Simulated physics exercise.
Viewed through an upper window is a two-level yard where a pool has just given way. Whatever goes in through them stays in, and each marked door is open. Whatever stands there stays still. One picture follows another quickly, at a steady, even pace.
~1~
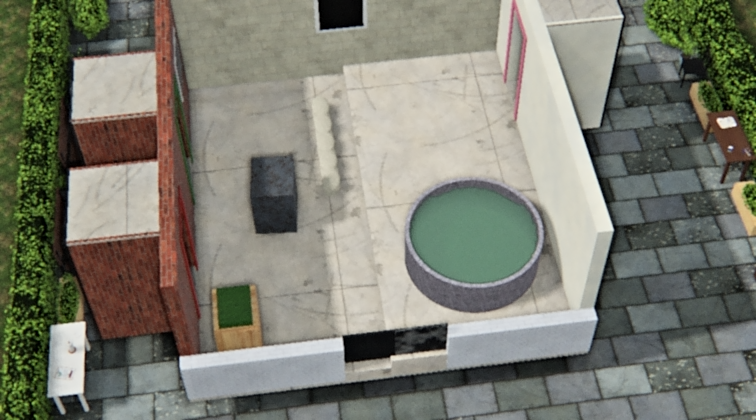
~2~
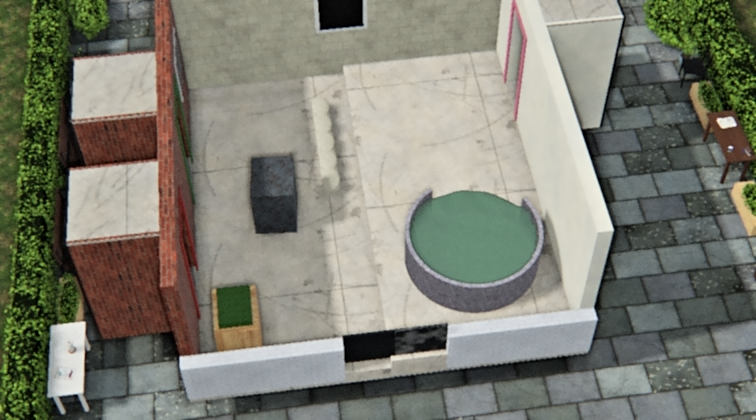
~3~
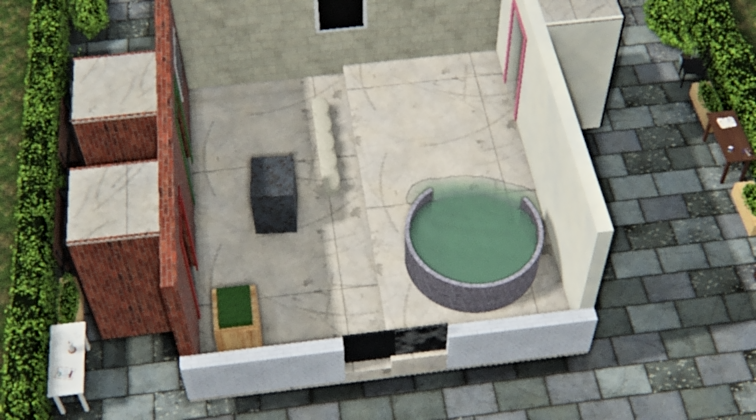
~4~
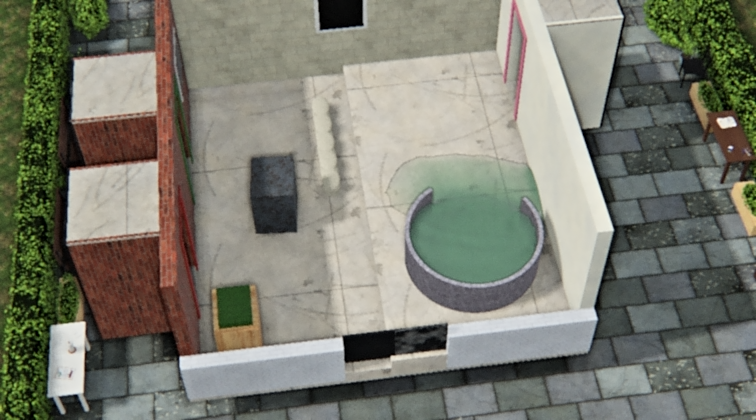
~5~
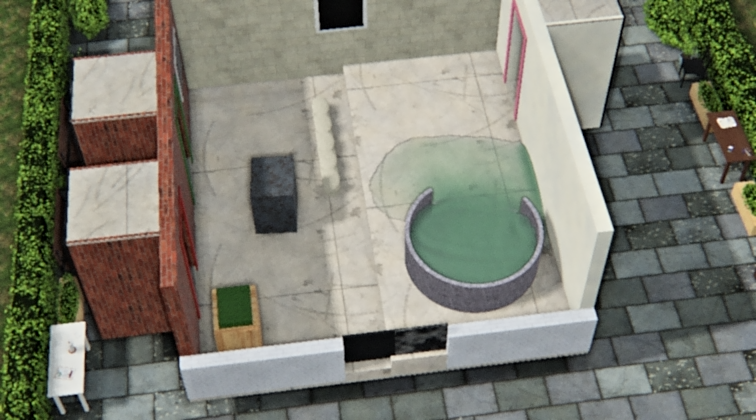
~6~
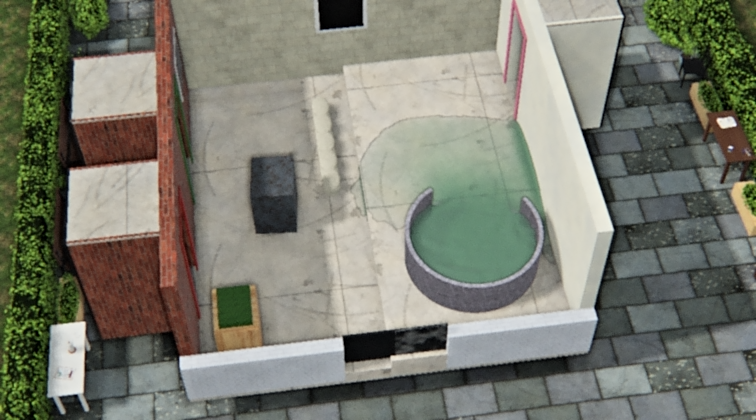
The footage shows a walled yard with a round grey tank of green water; the tank's far side opens, and water pours out through the gap, spreading in a widening pale green sheet across the paving and along the right wall.
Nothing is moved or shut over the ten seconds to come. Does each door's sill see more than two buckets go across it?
The sill of the pink door does. The sill of the red door does not. The sill of the green door does not.
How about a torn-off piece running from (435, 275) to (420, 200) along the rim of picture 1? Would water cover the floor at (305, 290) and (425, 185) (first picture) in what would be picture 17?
In order - first: Drenched, second: Not reached.
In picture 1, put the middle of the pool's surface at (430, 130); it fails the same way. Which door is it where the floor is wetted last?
Bringing up the rear is the red one.
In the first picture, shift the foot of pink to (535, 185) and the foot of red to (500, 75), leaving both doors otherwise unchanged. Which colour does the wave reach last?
Looks like the green one.
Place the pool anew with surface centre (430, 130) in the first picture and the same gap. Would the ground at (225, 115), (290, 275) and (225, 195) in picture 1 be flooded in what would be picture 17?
Result: Inundated; spared; spared.
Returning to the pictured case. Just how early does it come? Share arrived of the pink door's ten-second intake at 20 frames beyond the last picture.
Approximately 30 per cent.
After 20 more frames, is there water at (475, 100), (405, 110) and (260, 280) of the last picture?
Same order as asked: Drenched; drenched; dry as before.
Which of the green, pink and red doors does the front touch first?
That's the pink-painted one.
A moment on, water covers 35 % of the floor; the pink door wet at the sill, nothing in, the red door not reached, the green door not reached.
Next, water covers 40 % of the floor; the pink door under two buckets in, the red door not reached, the green door not reached.
Then, water covers 45 % of the floor; the pink door over two buckets in, the red door not reached, the green door not reached.
Later, water covers 85 % of the floor; the pink door far over two buckets in, the red door wet at the sill, nothing in, the green door wet at the sill, nothing in.
In the end, water covers 90 % of the floor; the pink door far over two buckets in, the red door wet at the sill, nothing in, the green door wet at the sill, nothing in.
